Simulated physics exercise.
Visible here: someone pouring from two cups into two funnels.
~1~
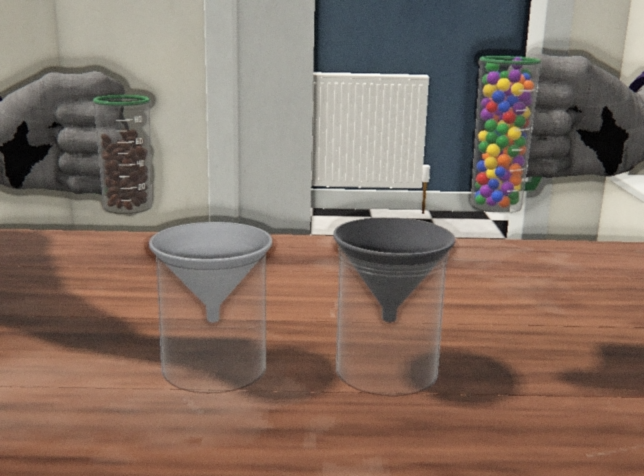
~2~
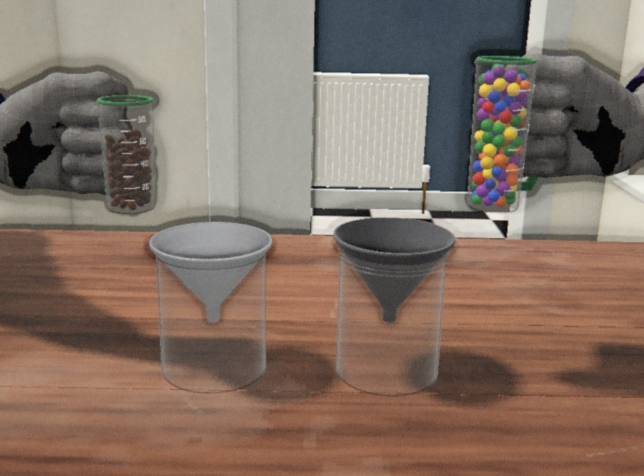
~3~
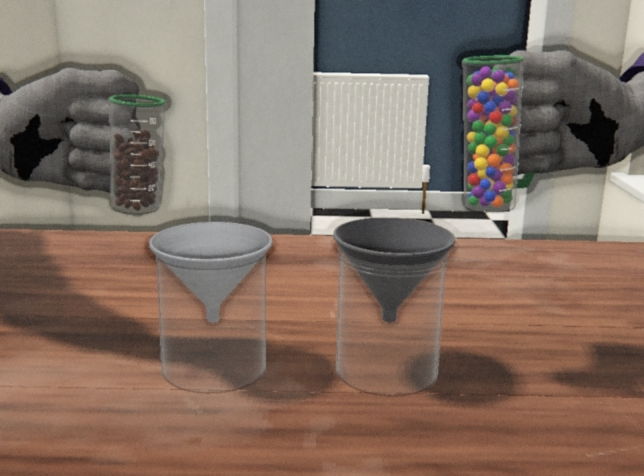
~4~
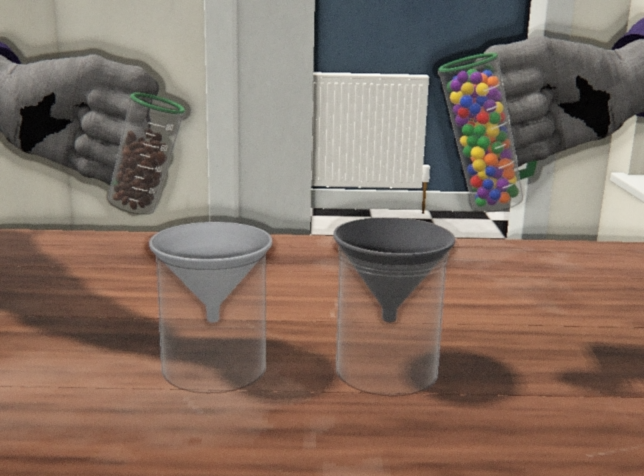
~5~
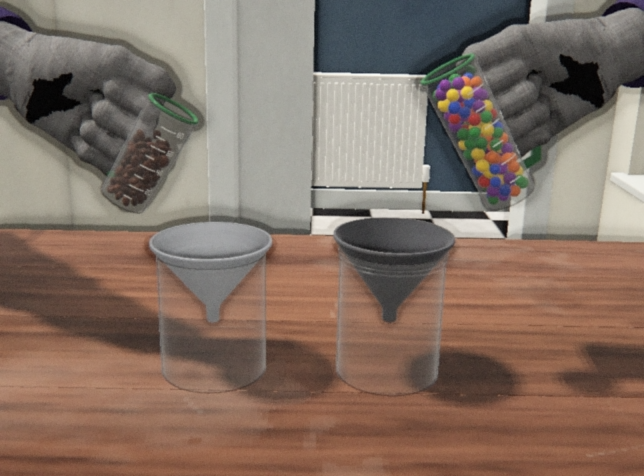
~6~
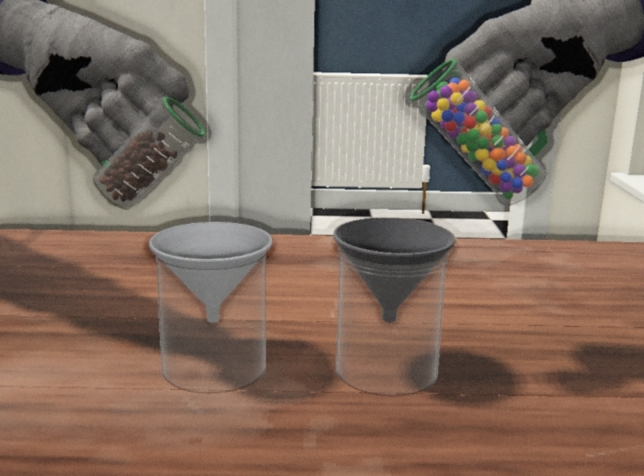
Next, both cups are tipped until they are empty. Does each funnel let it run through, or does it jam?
In order: Left funnel: Ends up stuck, right funnel: Ends up stuck.
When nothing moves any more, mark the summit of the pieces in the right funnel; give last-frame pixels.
Looks like the top sits around (371, 245) in the final view.
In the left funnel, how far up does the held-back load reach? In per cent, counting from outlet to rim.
I'd say close to 85 in a hundred.
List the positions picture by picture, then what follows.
Left funnel (212, 250), outlet at (213, 320), narrower than one piece; left cup (125, 155), holding flat chocolate drops; right funnel (393, 245), outlet at (389, 320), narrower than one piece; right cup (503, 135), holding round plastic beads, in the first frame.
Left cup (129, 155), upright; right cup (499, 135), upright, in the second frame.
Left cup (137, 155), tipped 4°; right cup (491, 135), tipped 4°, in the third frame.
Left cup (144, 155), tipped 17°; right cup (484, 135), tipped 17°, in the fourth frame.
Left cup (148, 155), tipped 30°; right cup (480, 135), tipped 30°, in the fifth frame.
Left funnel (212, 250), outlet at (213, 320); left cup (148, 155), tipped 44°; right funnel (393, 245), outlet at (389, 320); right cup (480, 135), tipped 44°, in the sixth frame.
Then, 0.25 s later than the last frame, left, every one still in the cup; right, every one still in the cup.
Then, 0.57 s later than the last frame, left, every one still in the cup; right, almost all still in the cup, just a few in or over the funnel.
Then, 0.91 s later than the last frame, left, almost all still in the cup, about a tenth in or over the funnel; right, roughly two thirds still in the cup, roughly a third in or over the funnel.
When it is over, left, every one stuck in the funnel, not one down in the jar; right, every one stuck in the funnel, not one down in the jar.
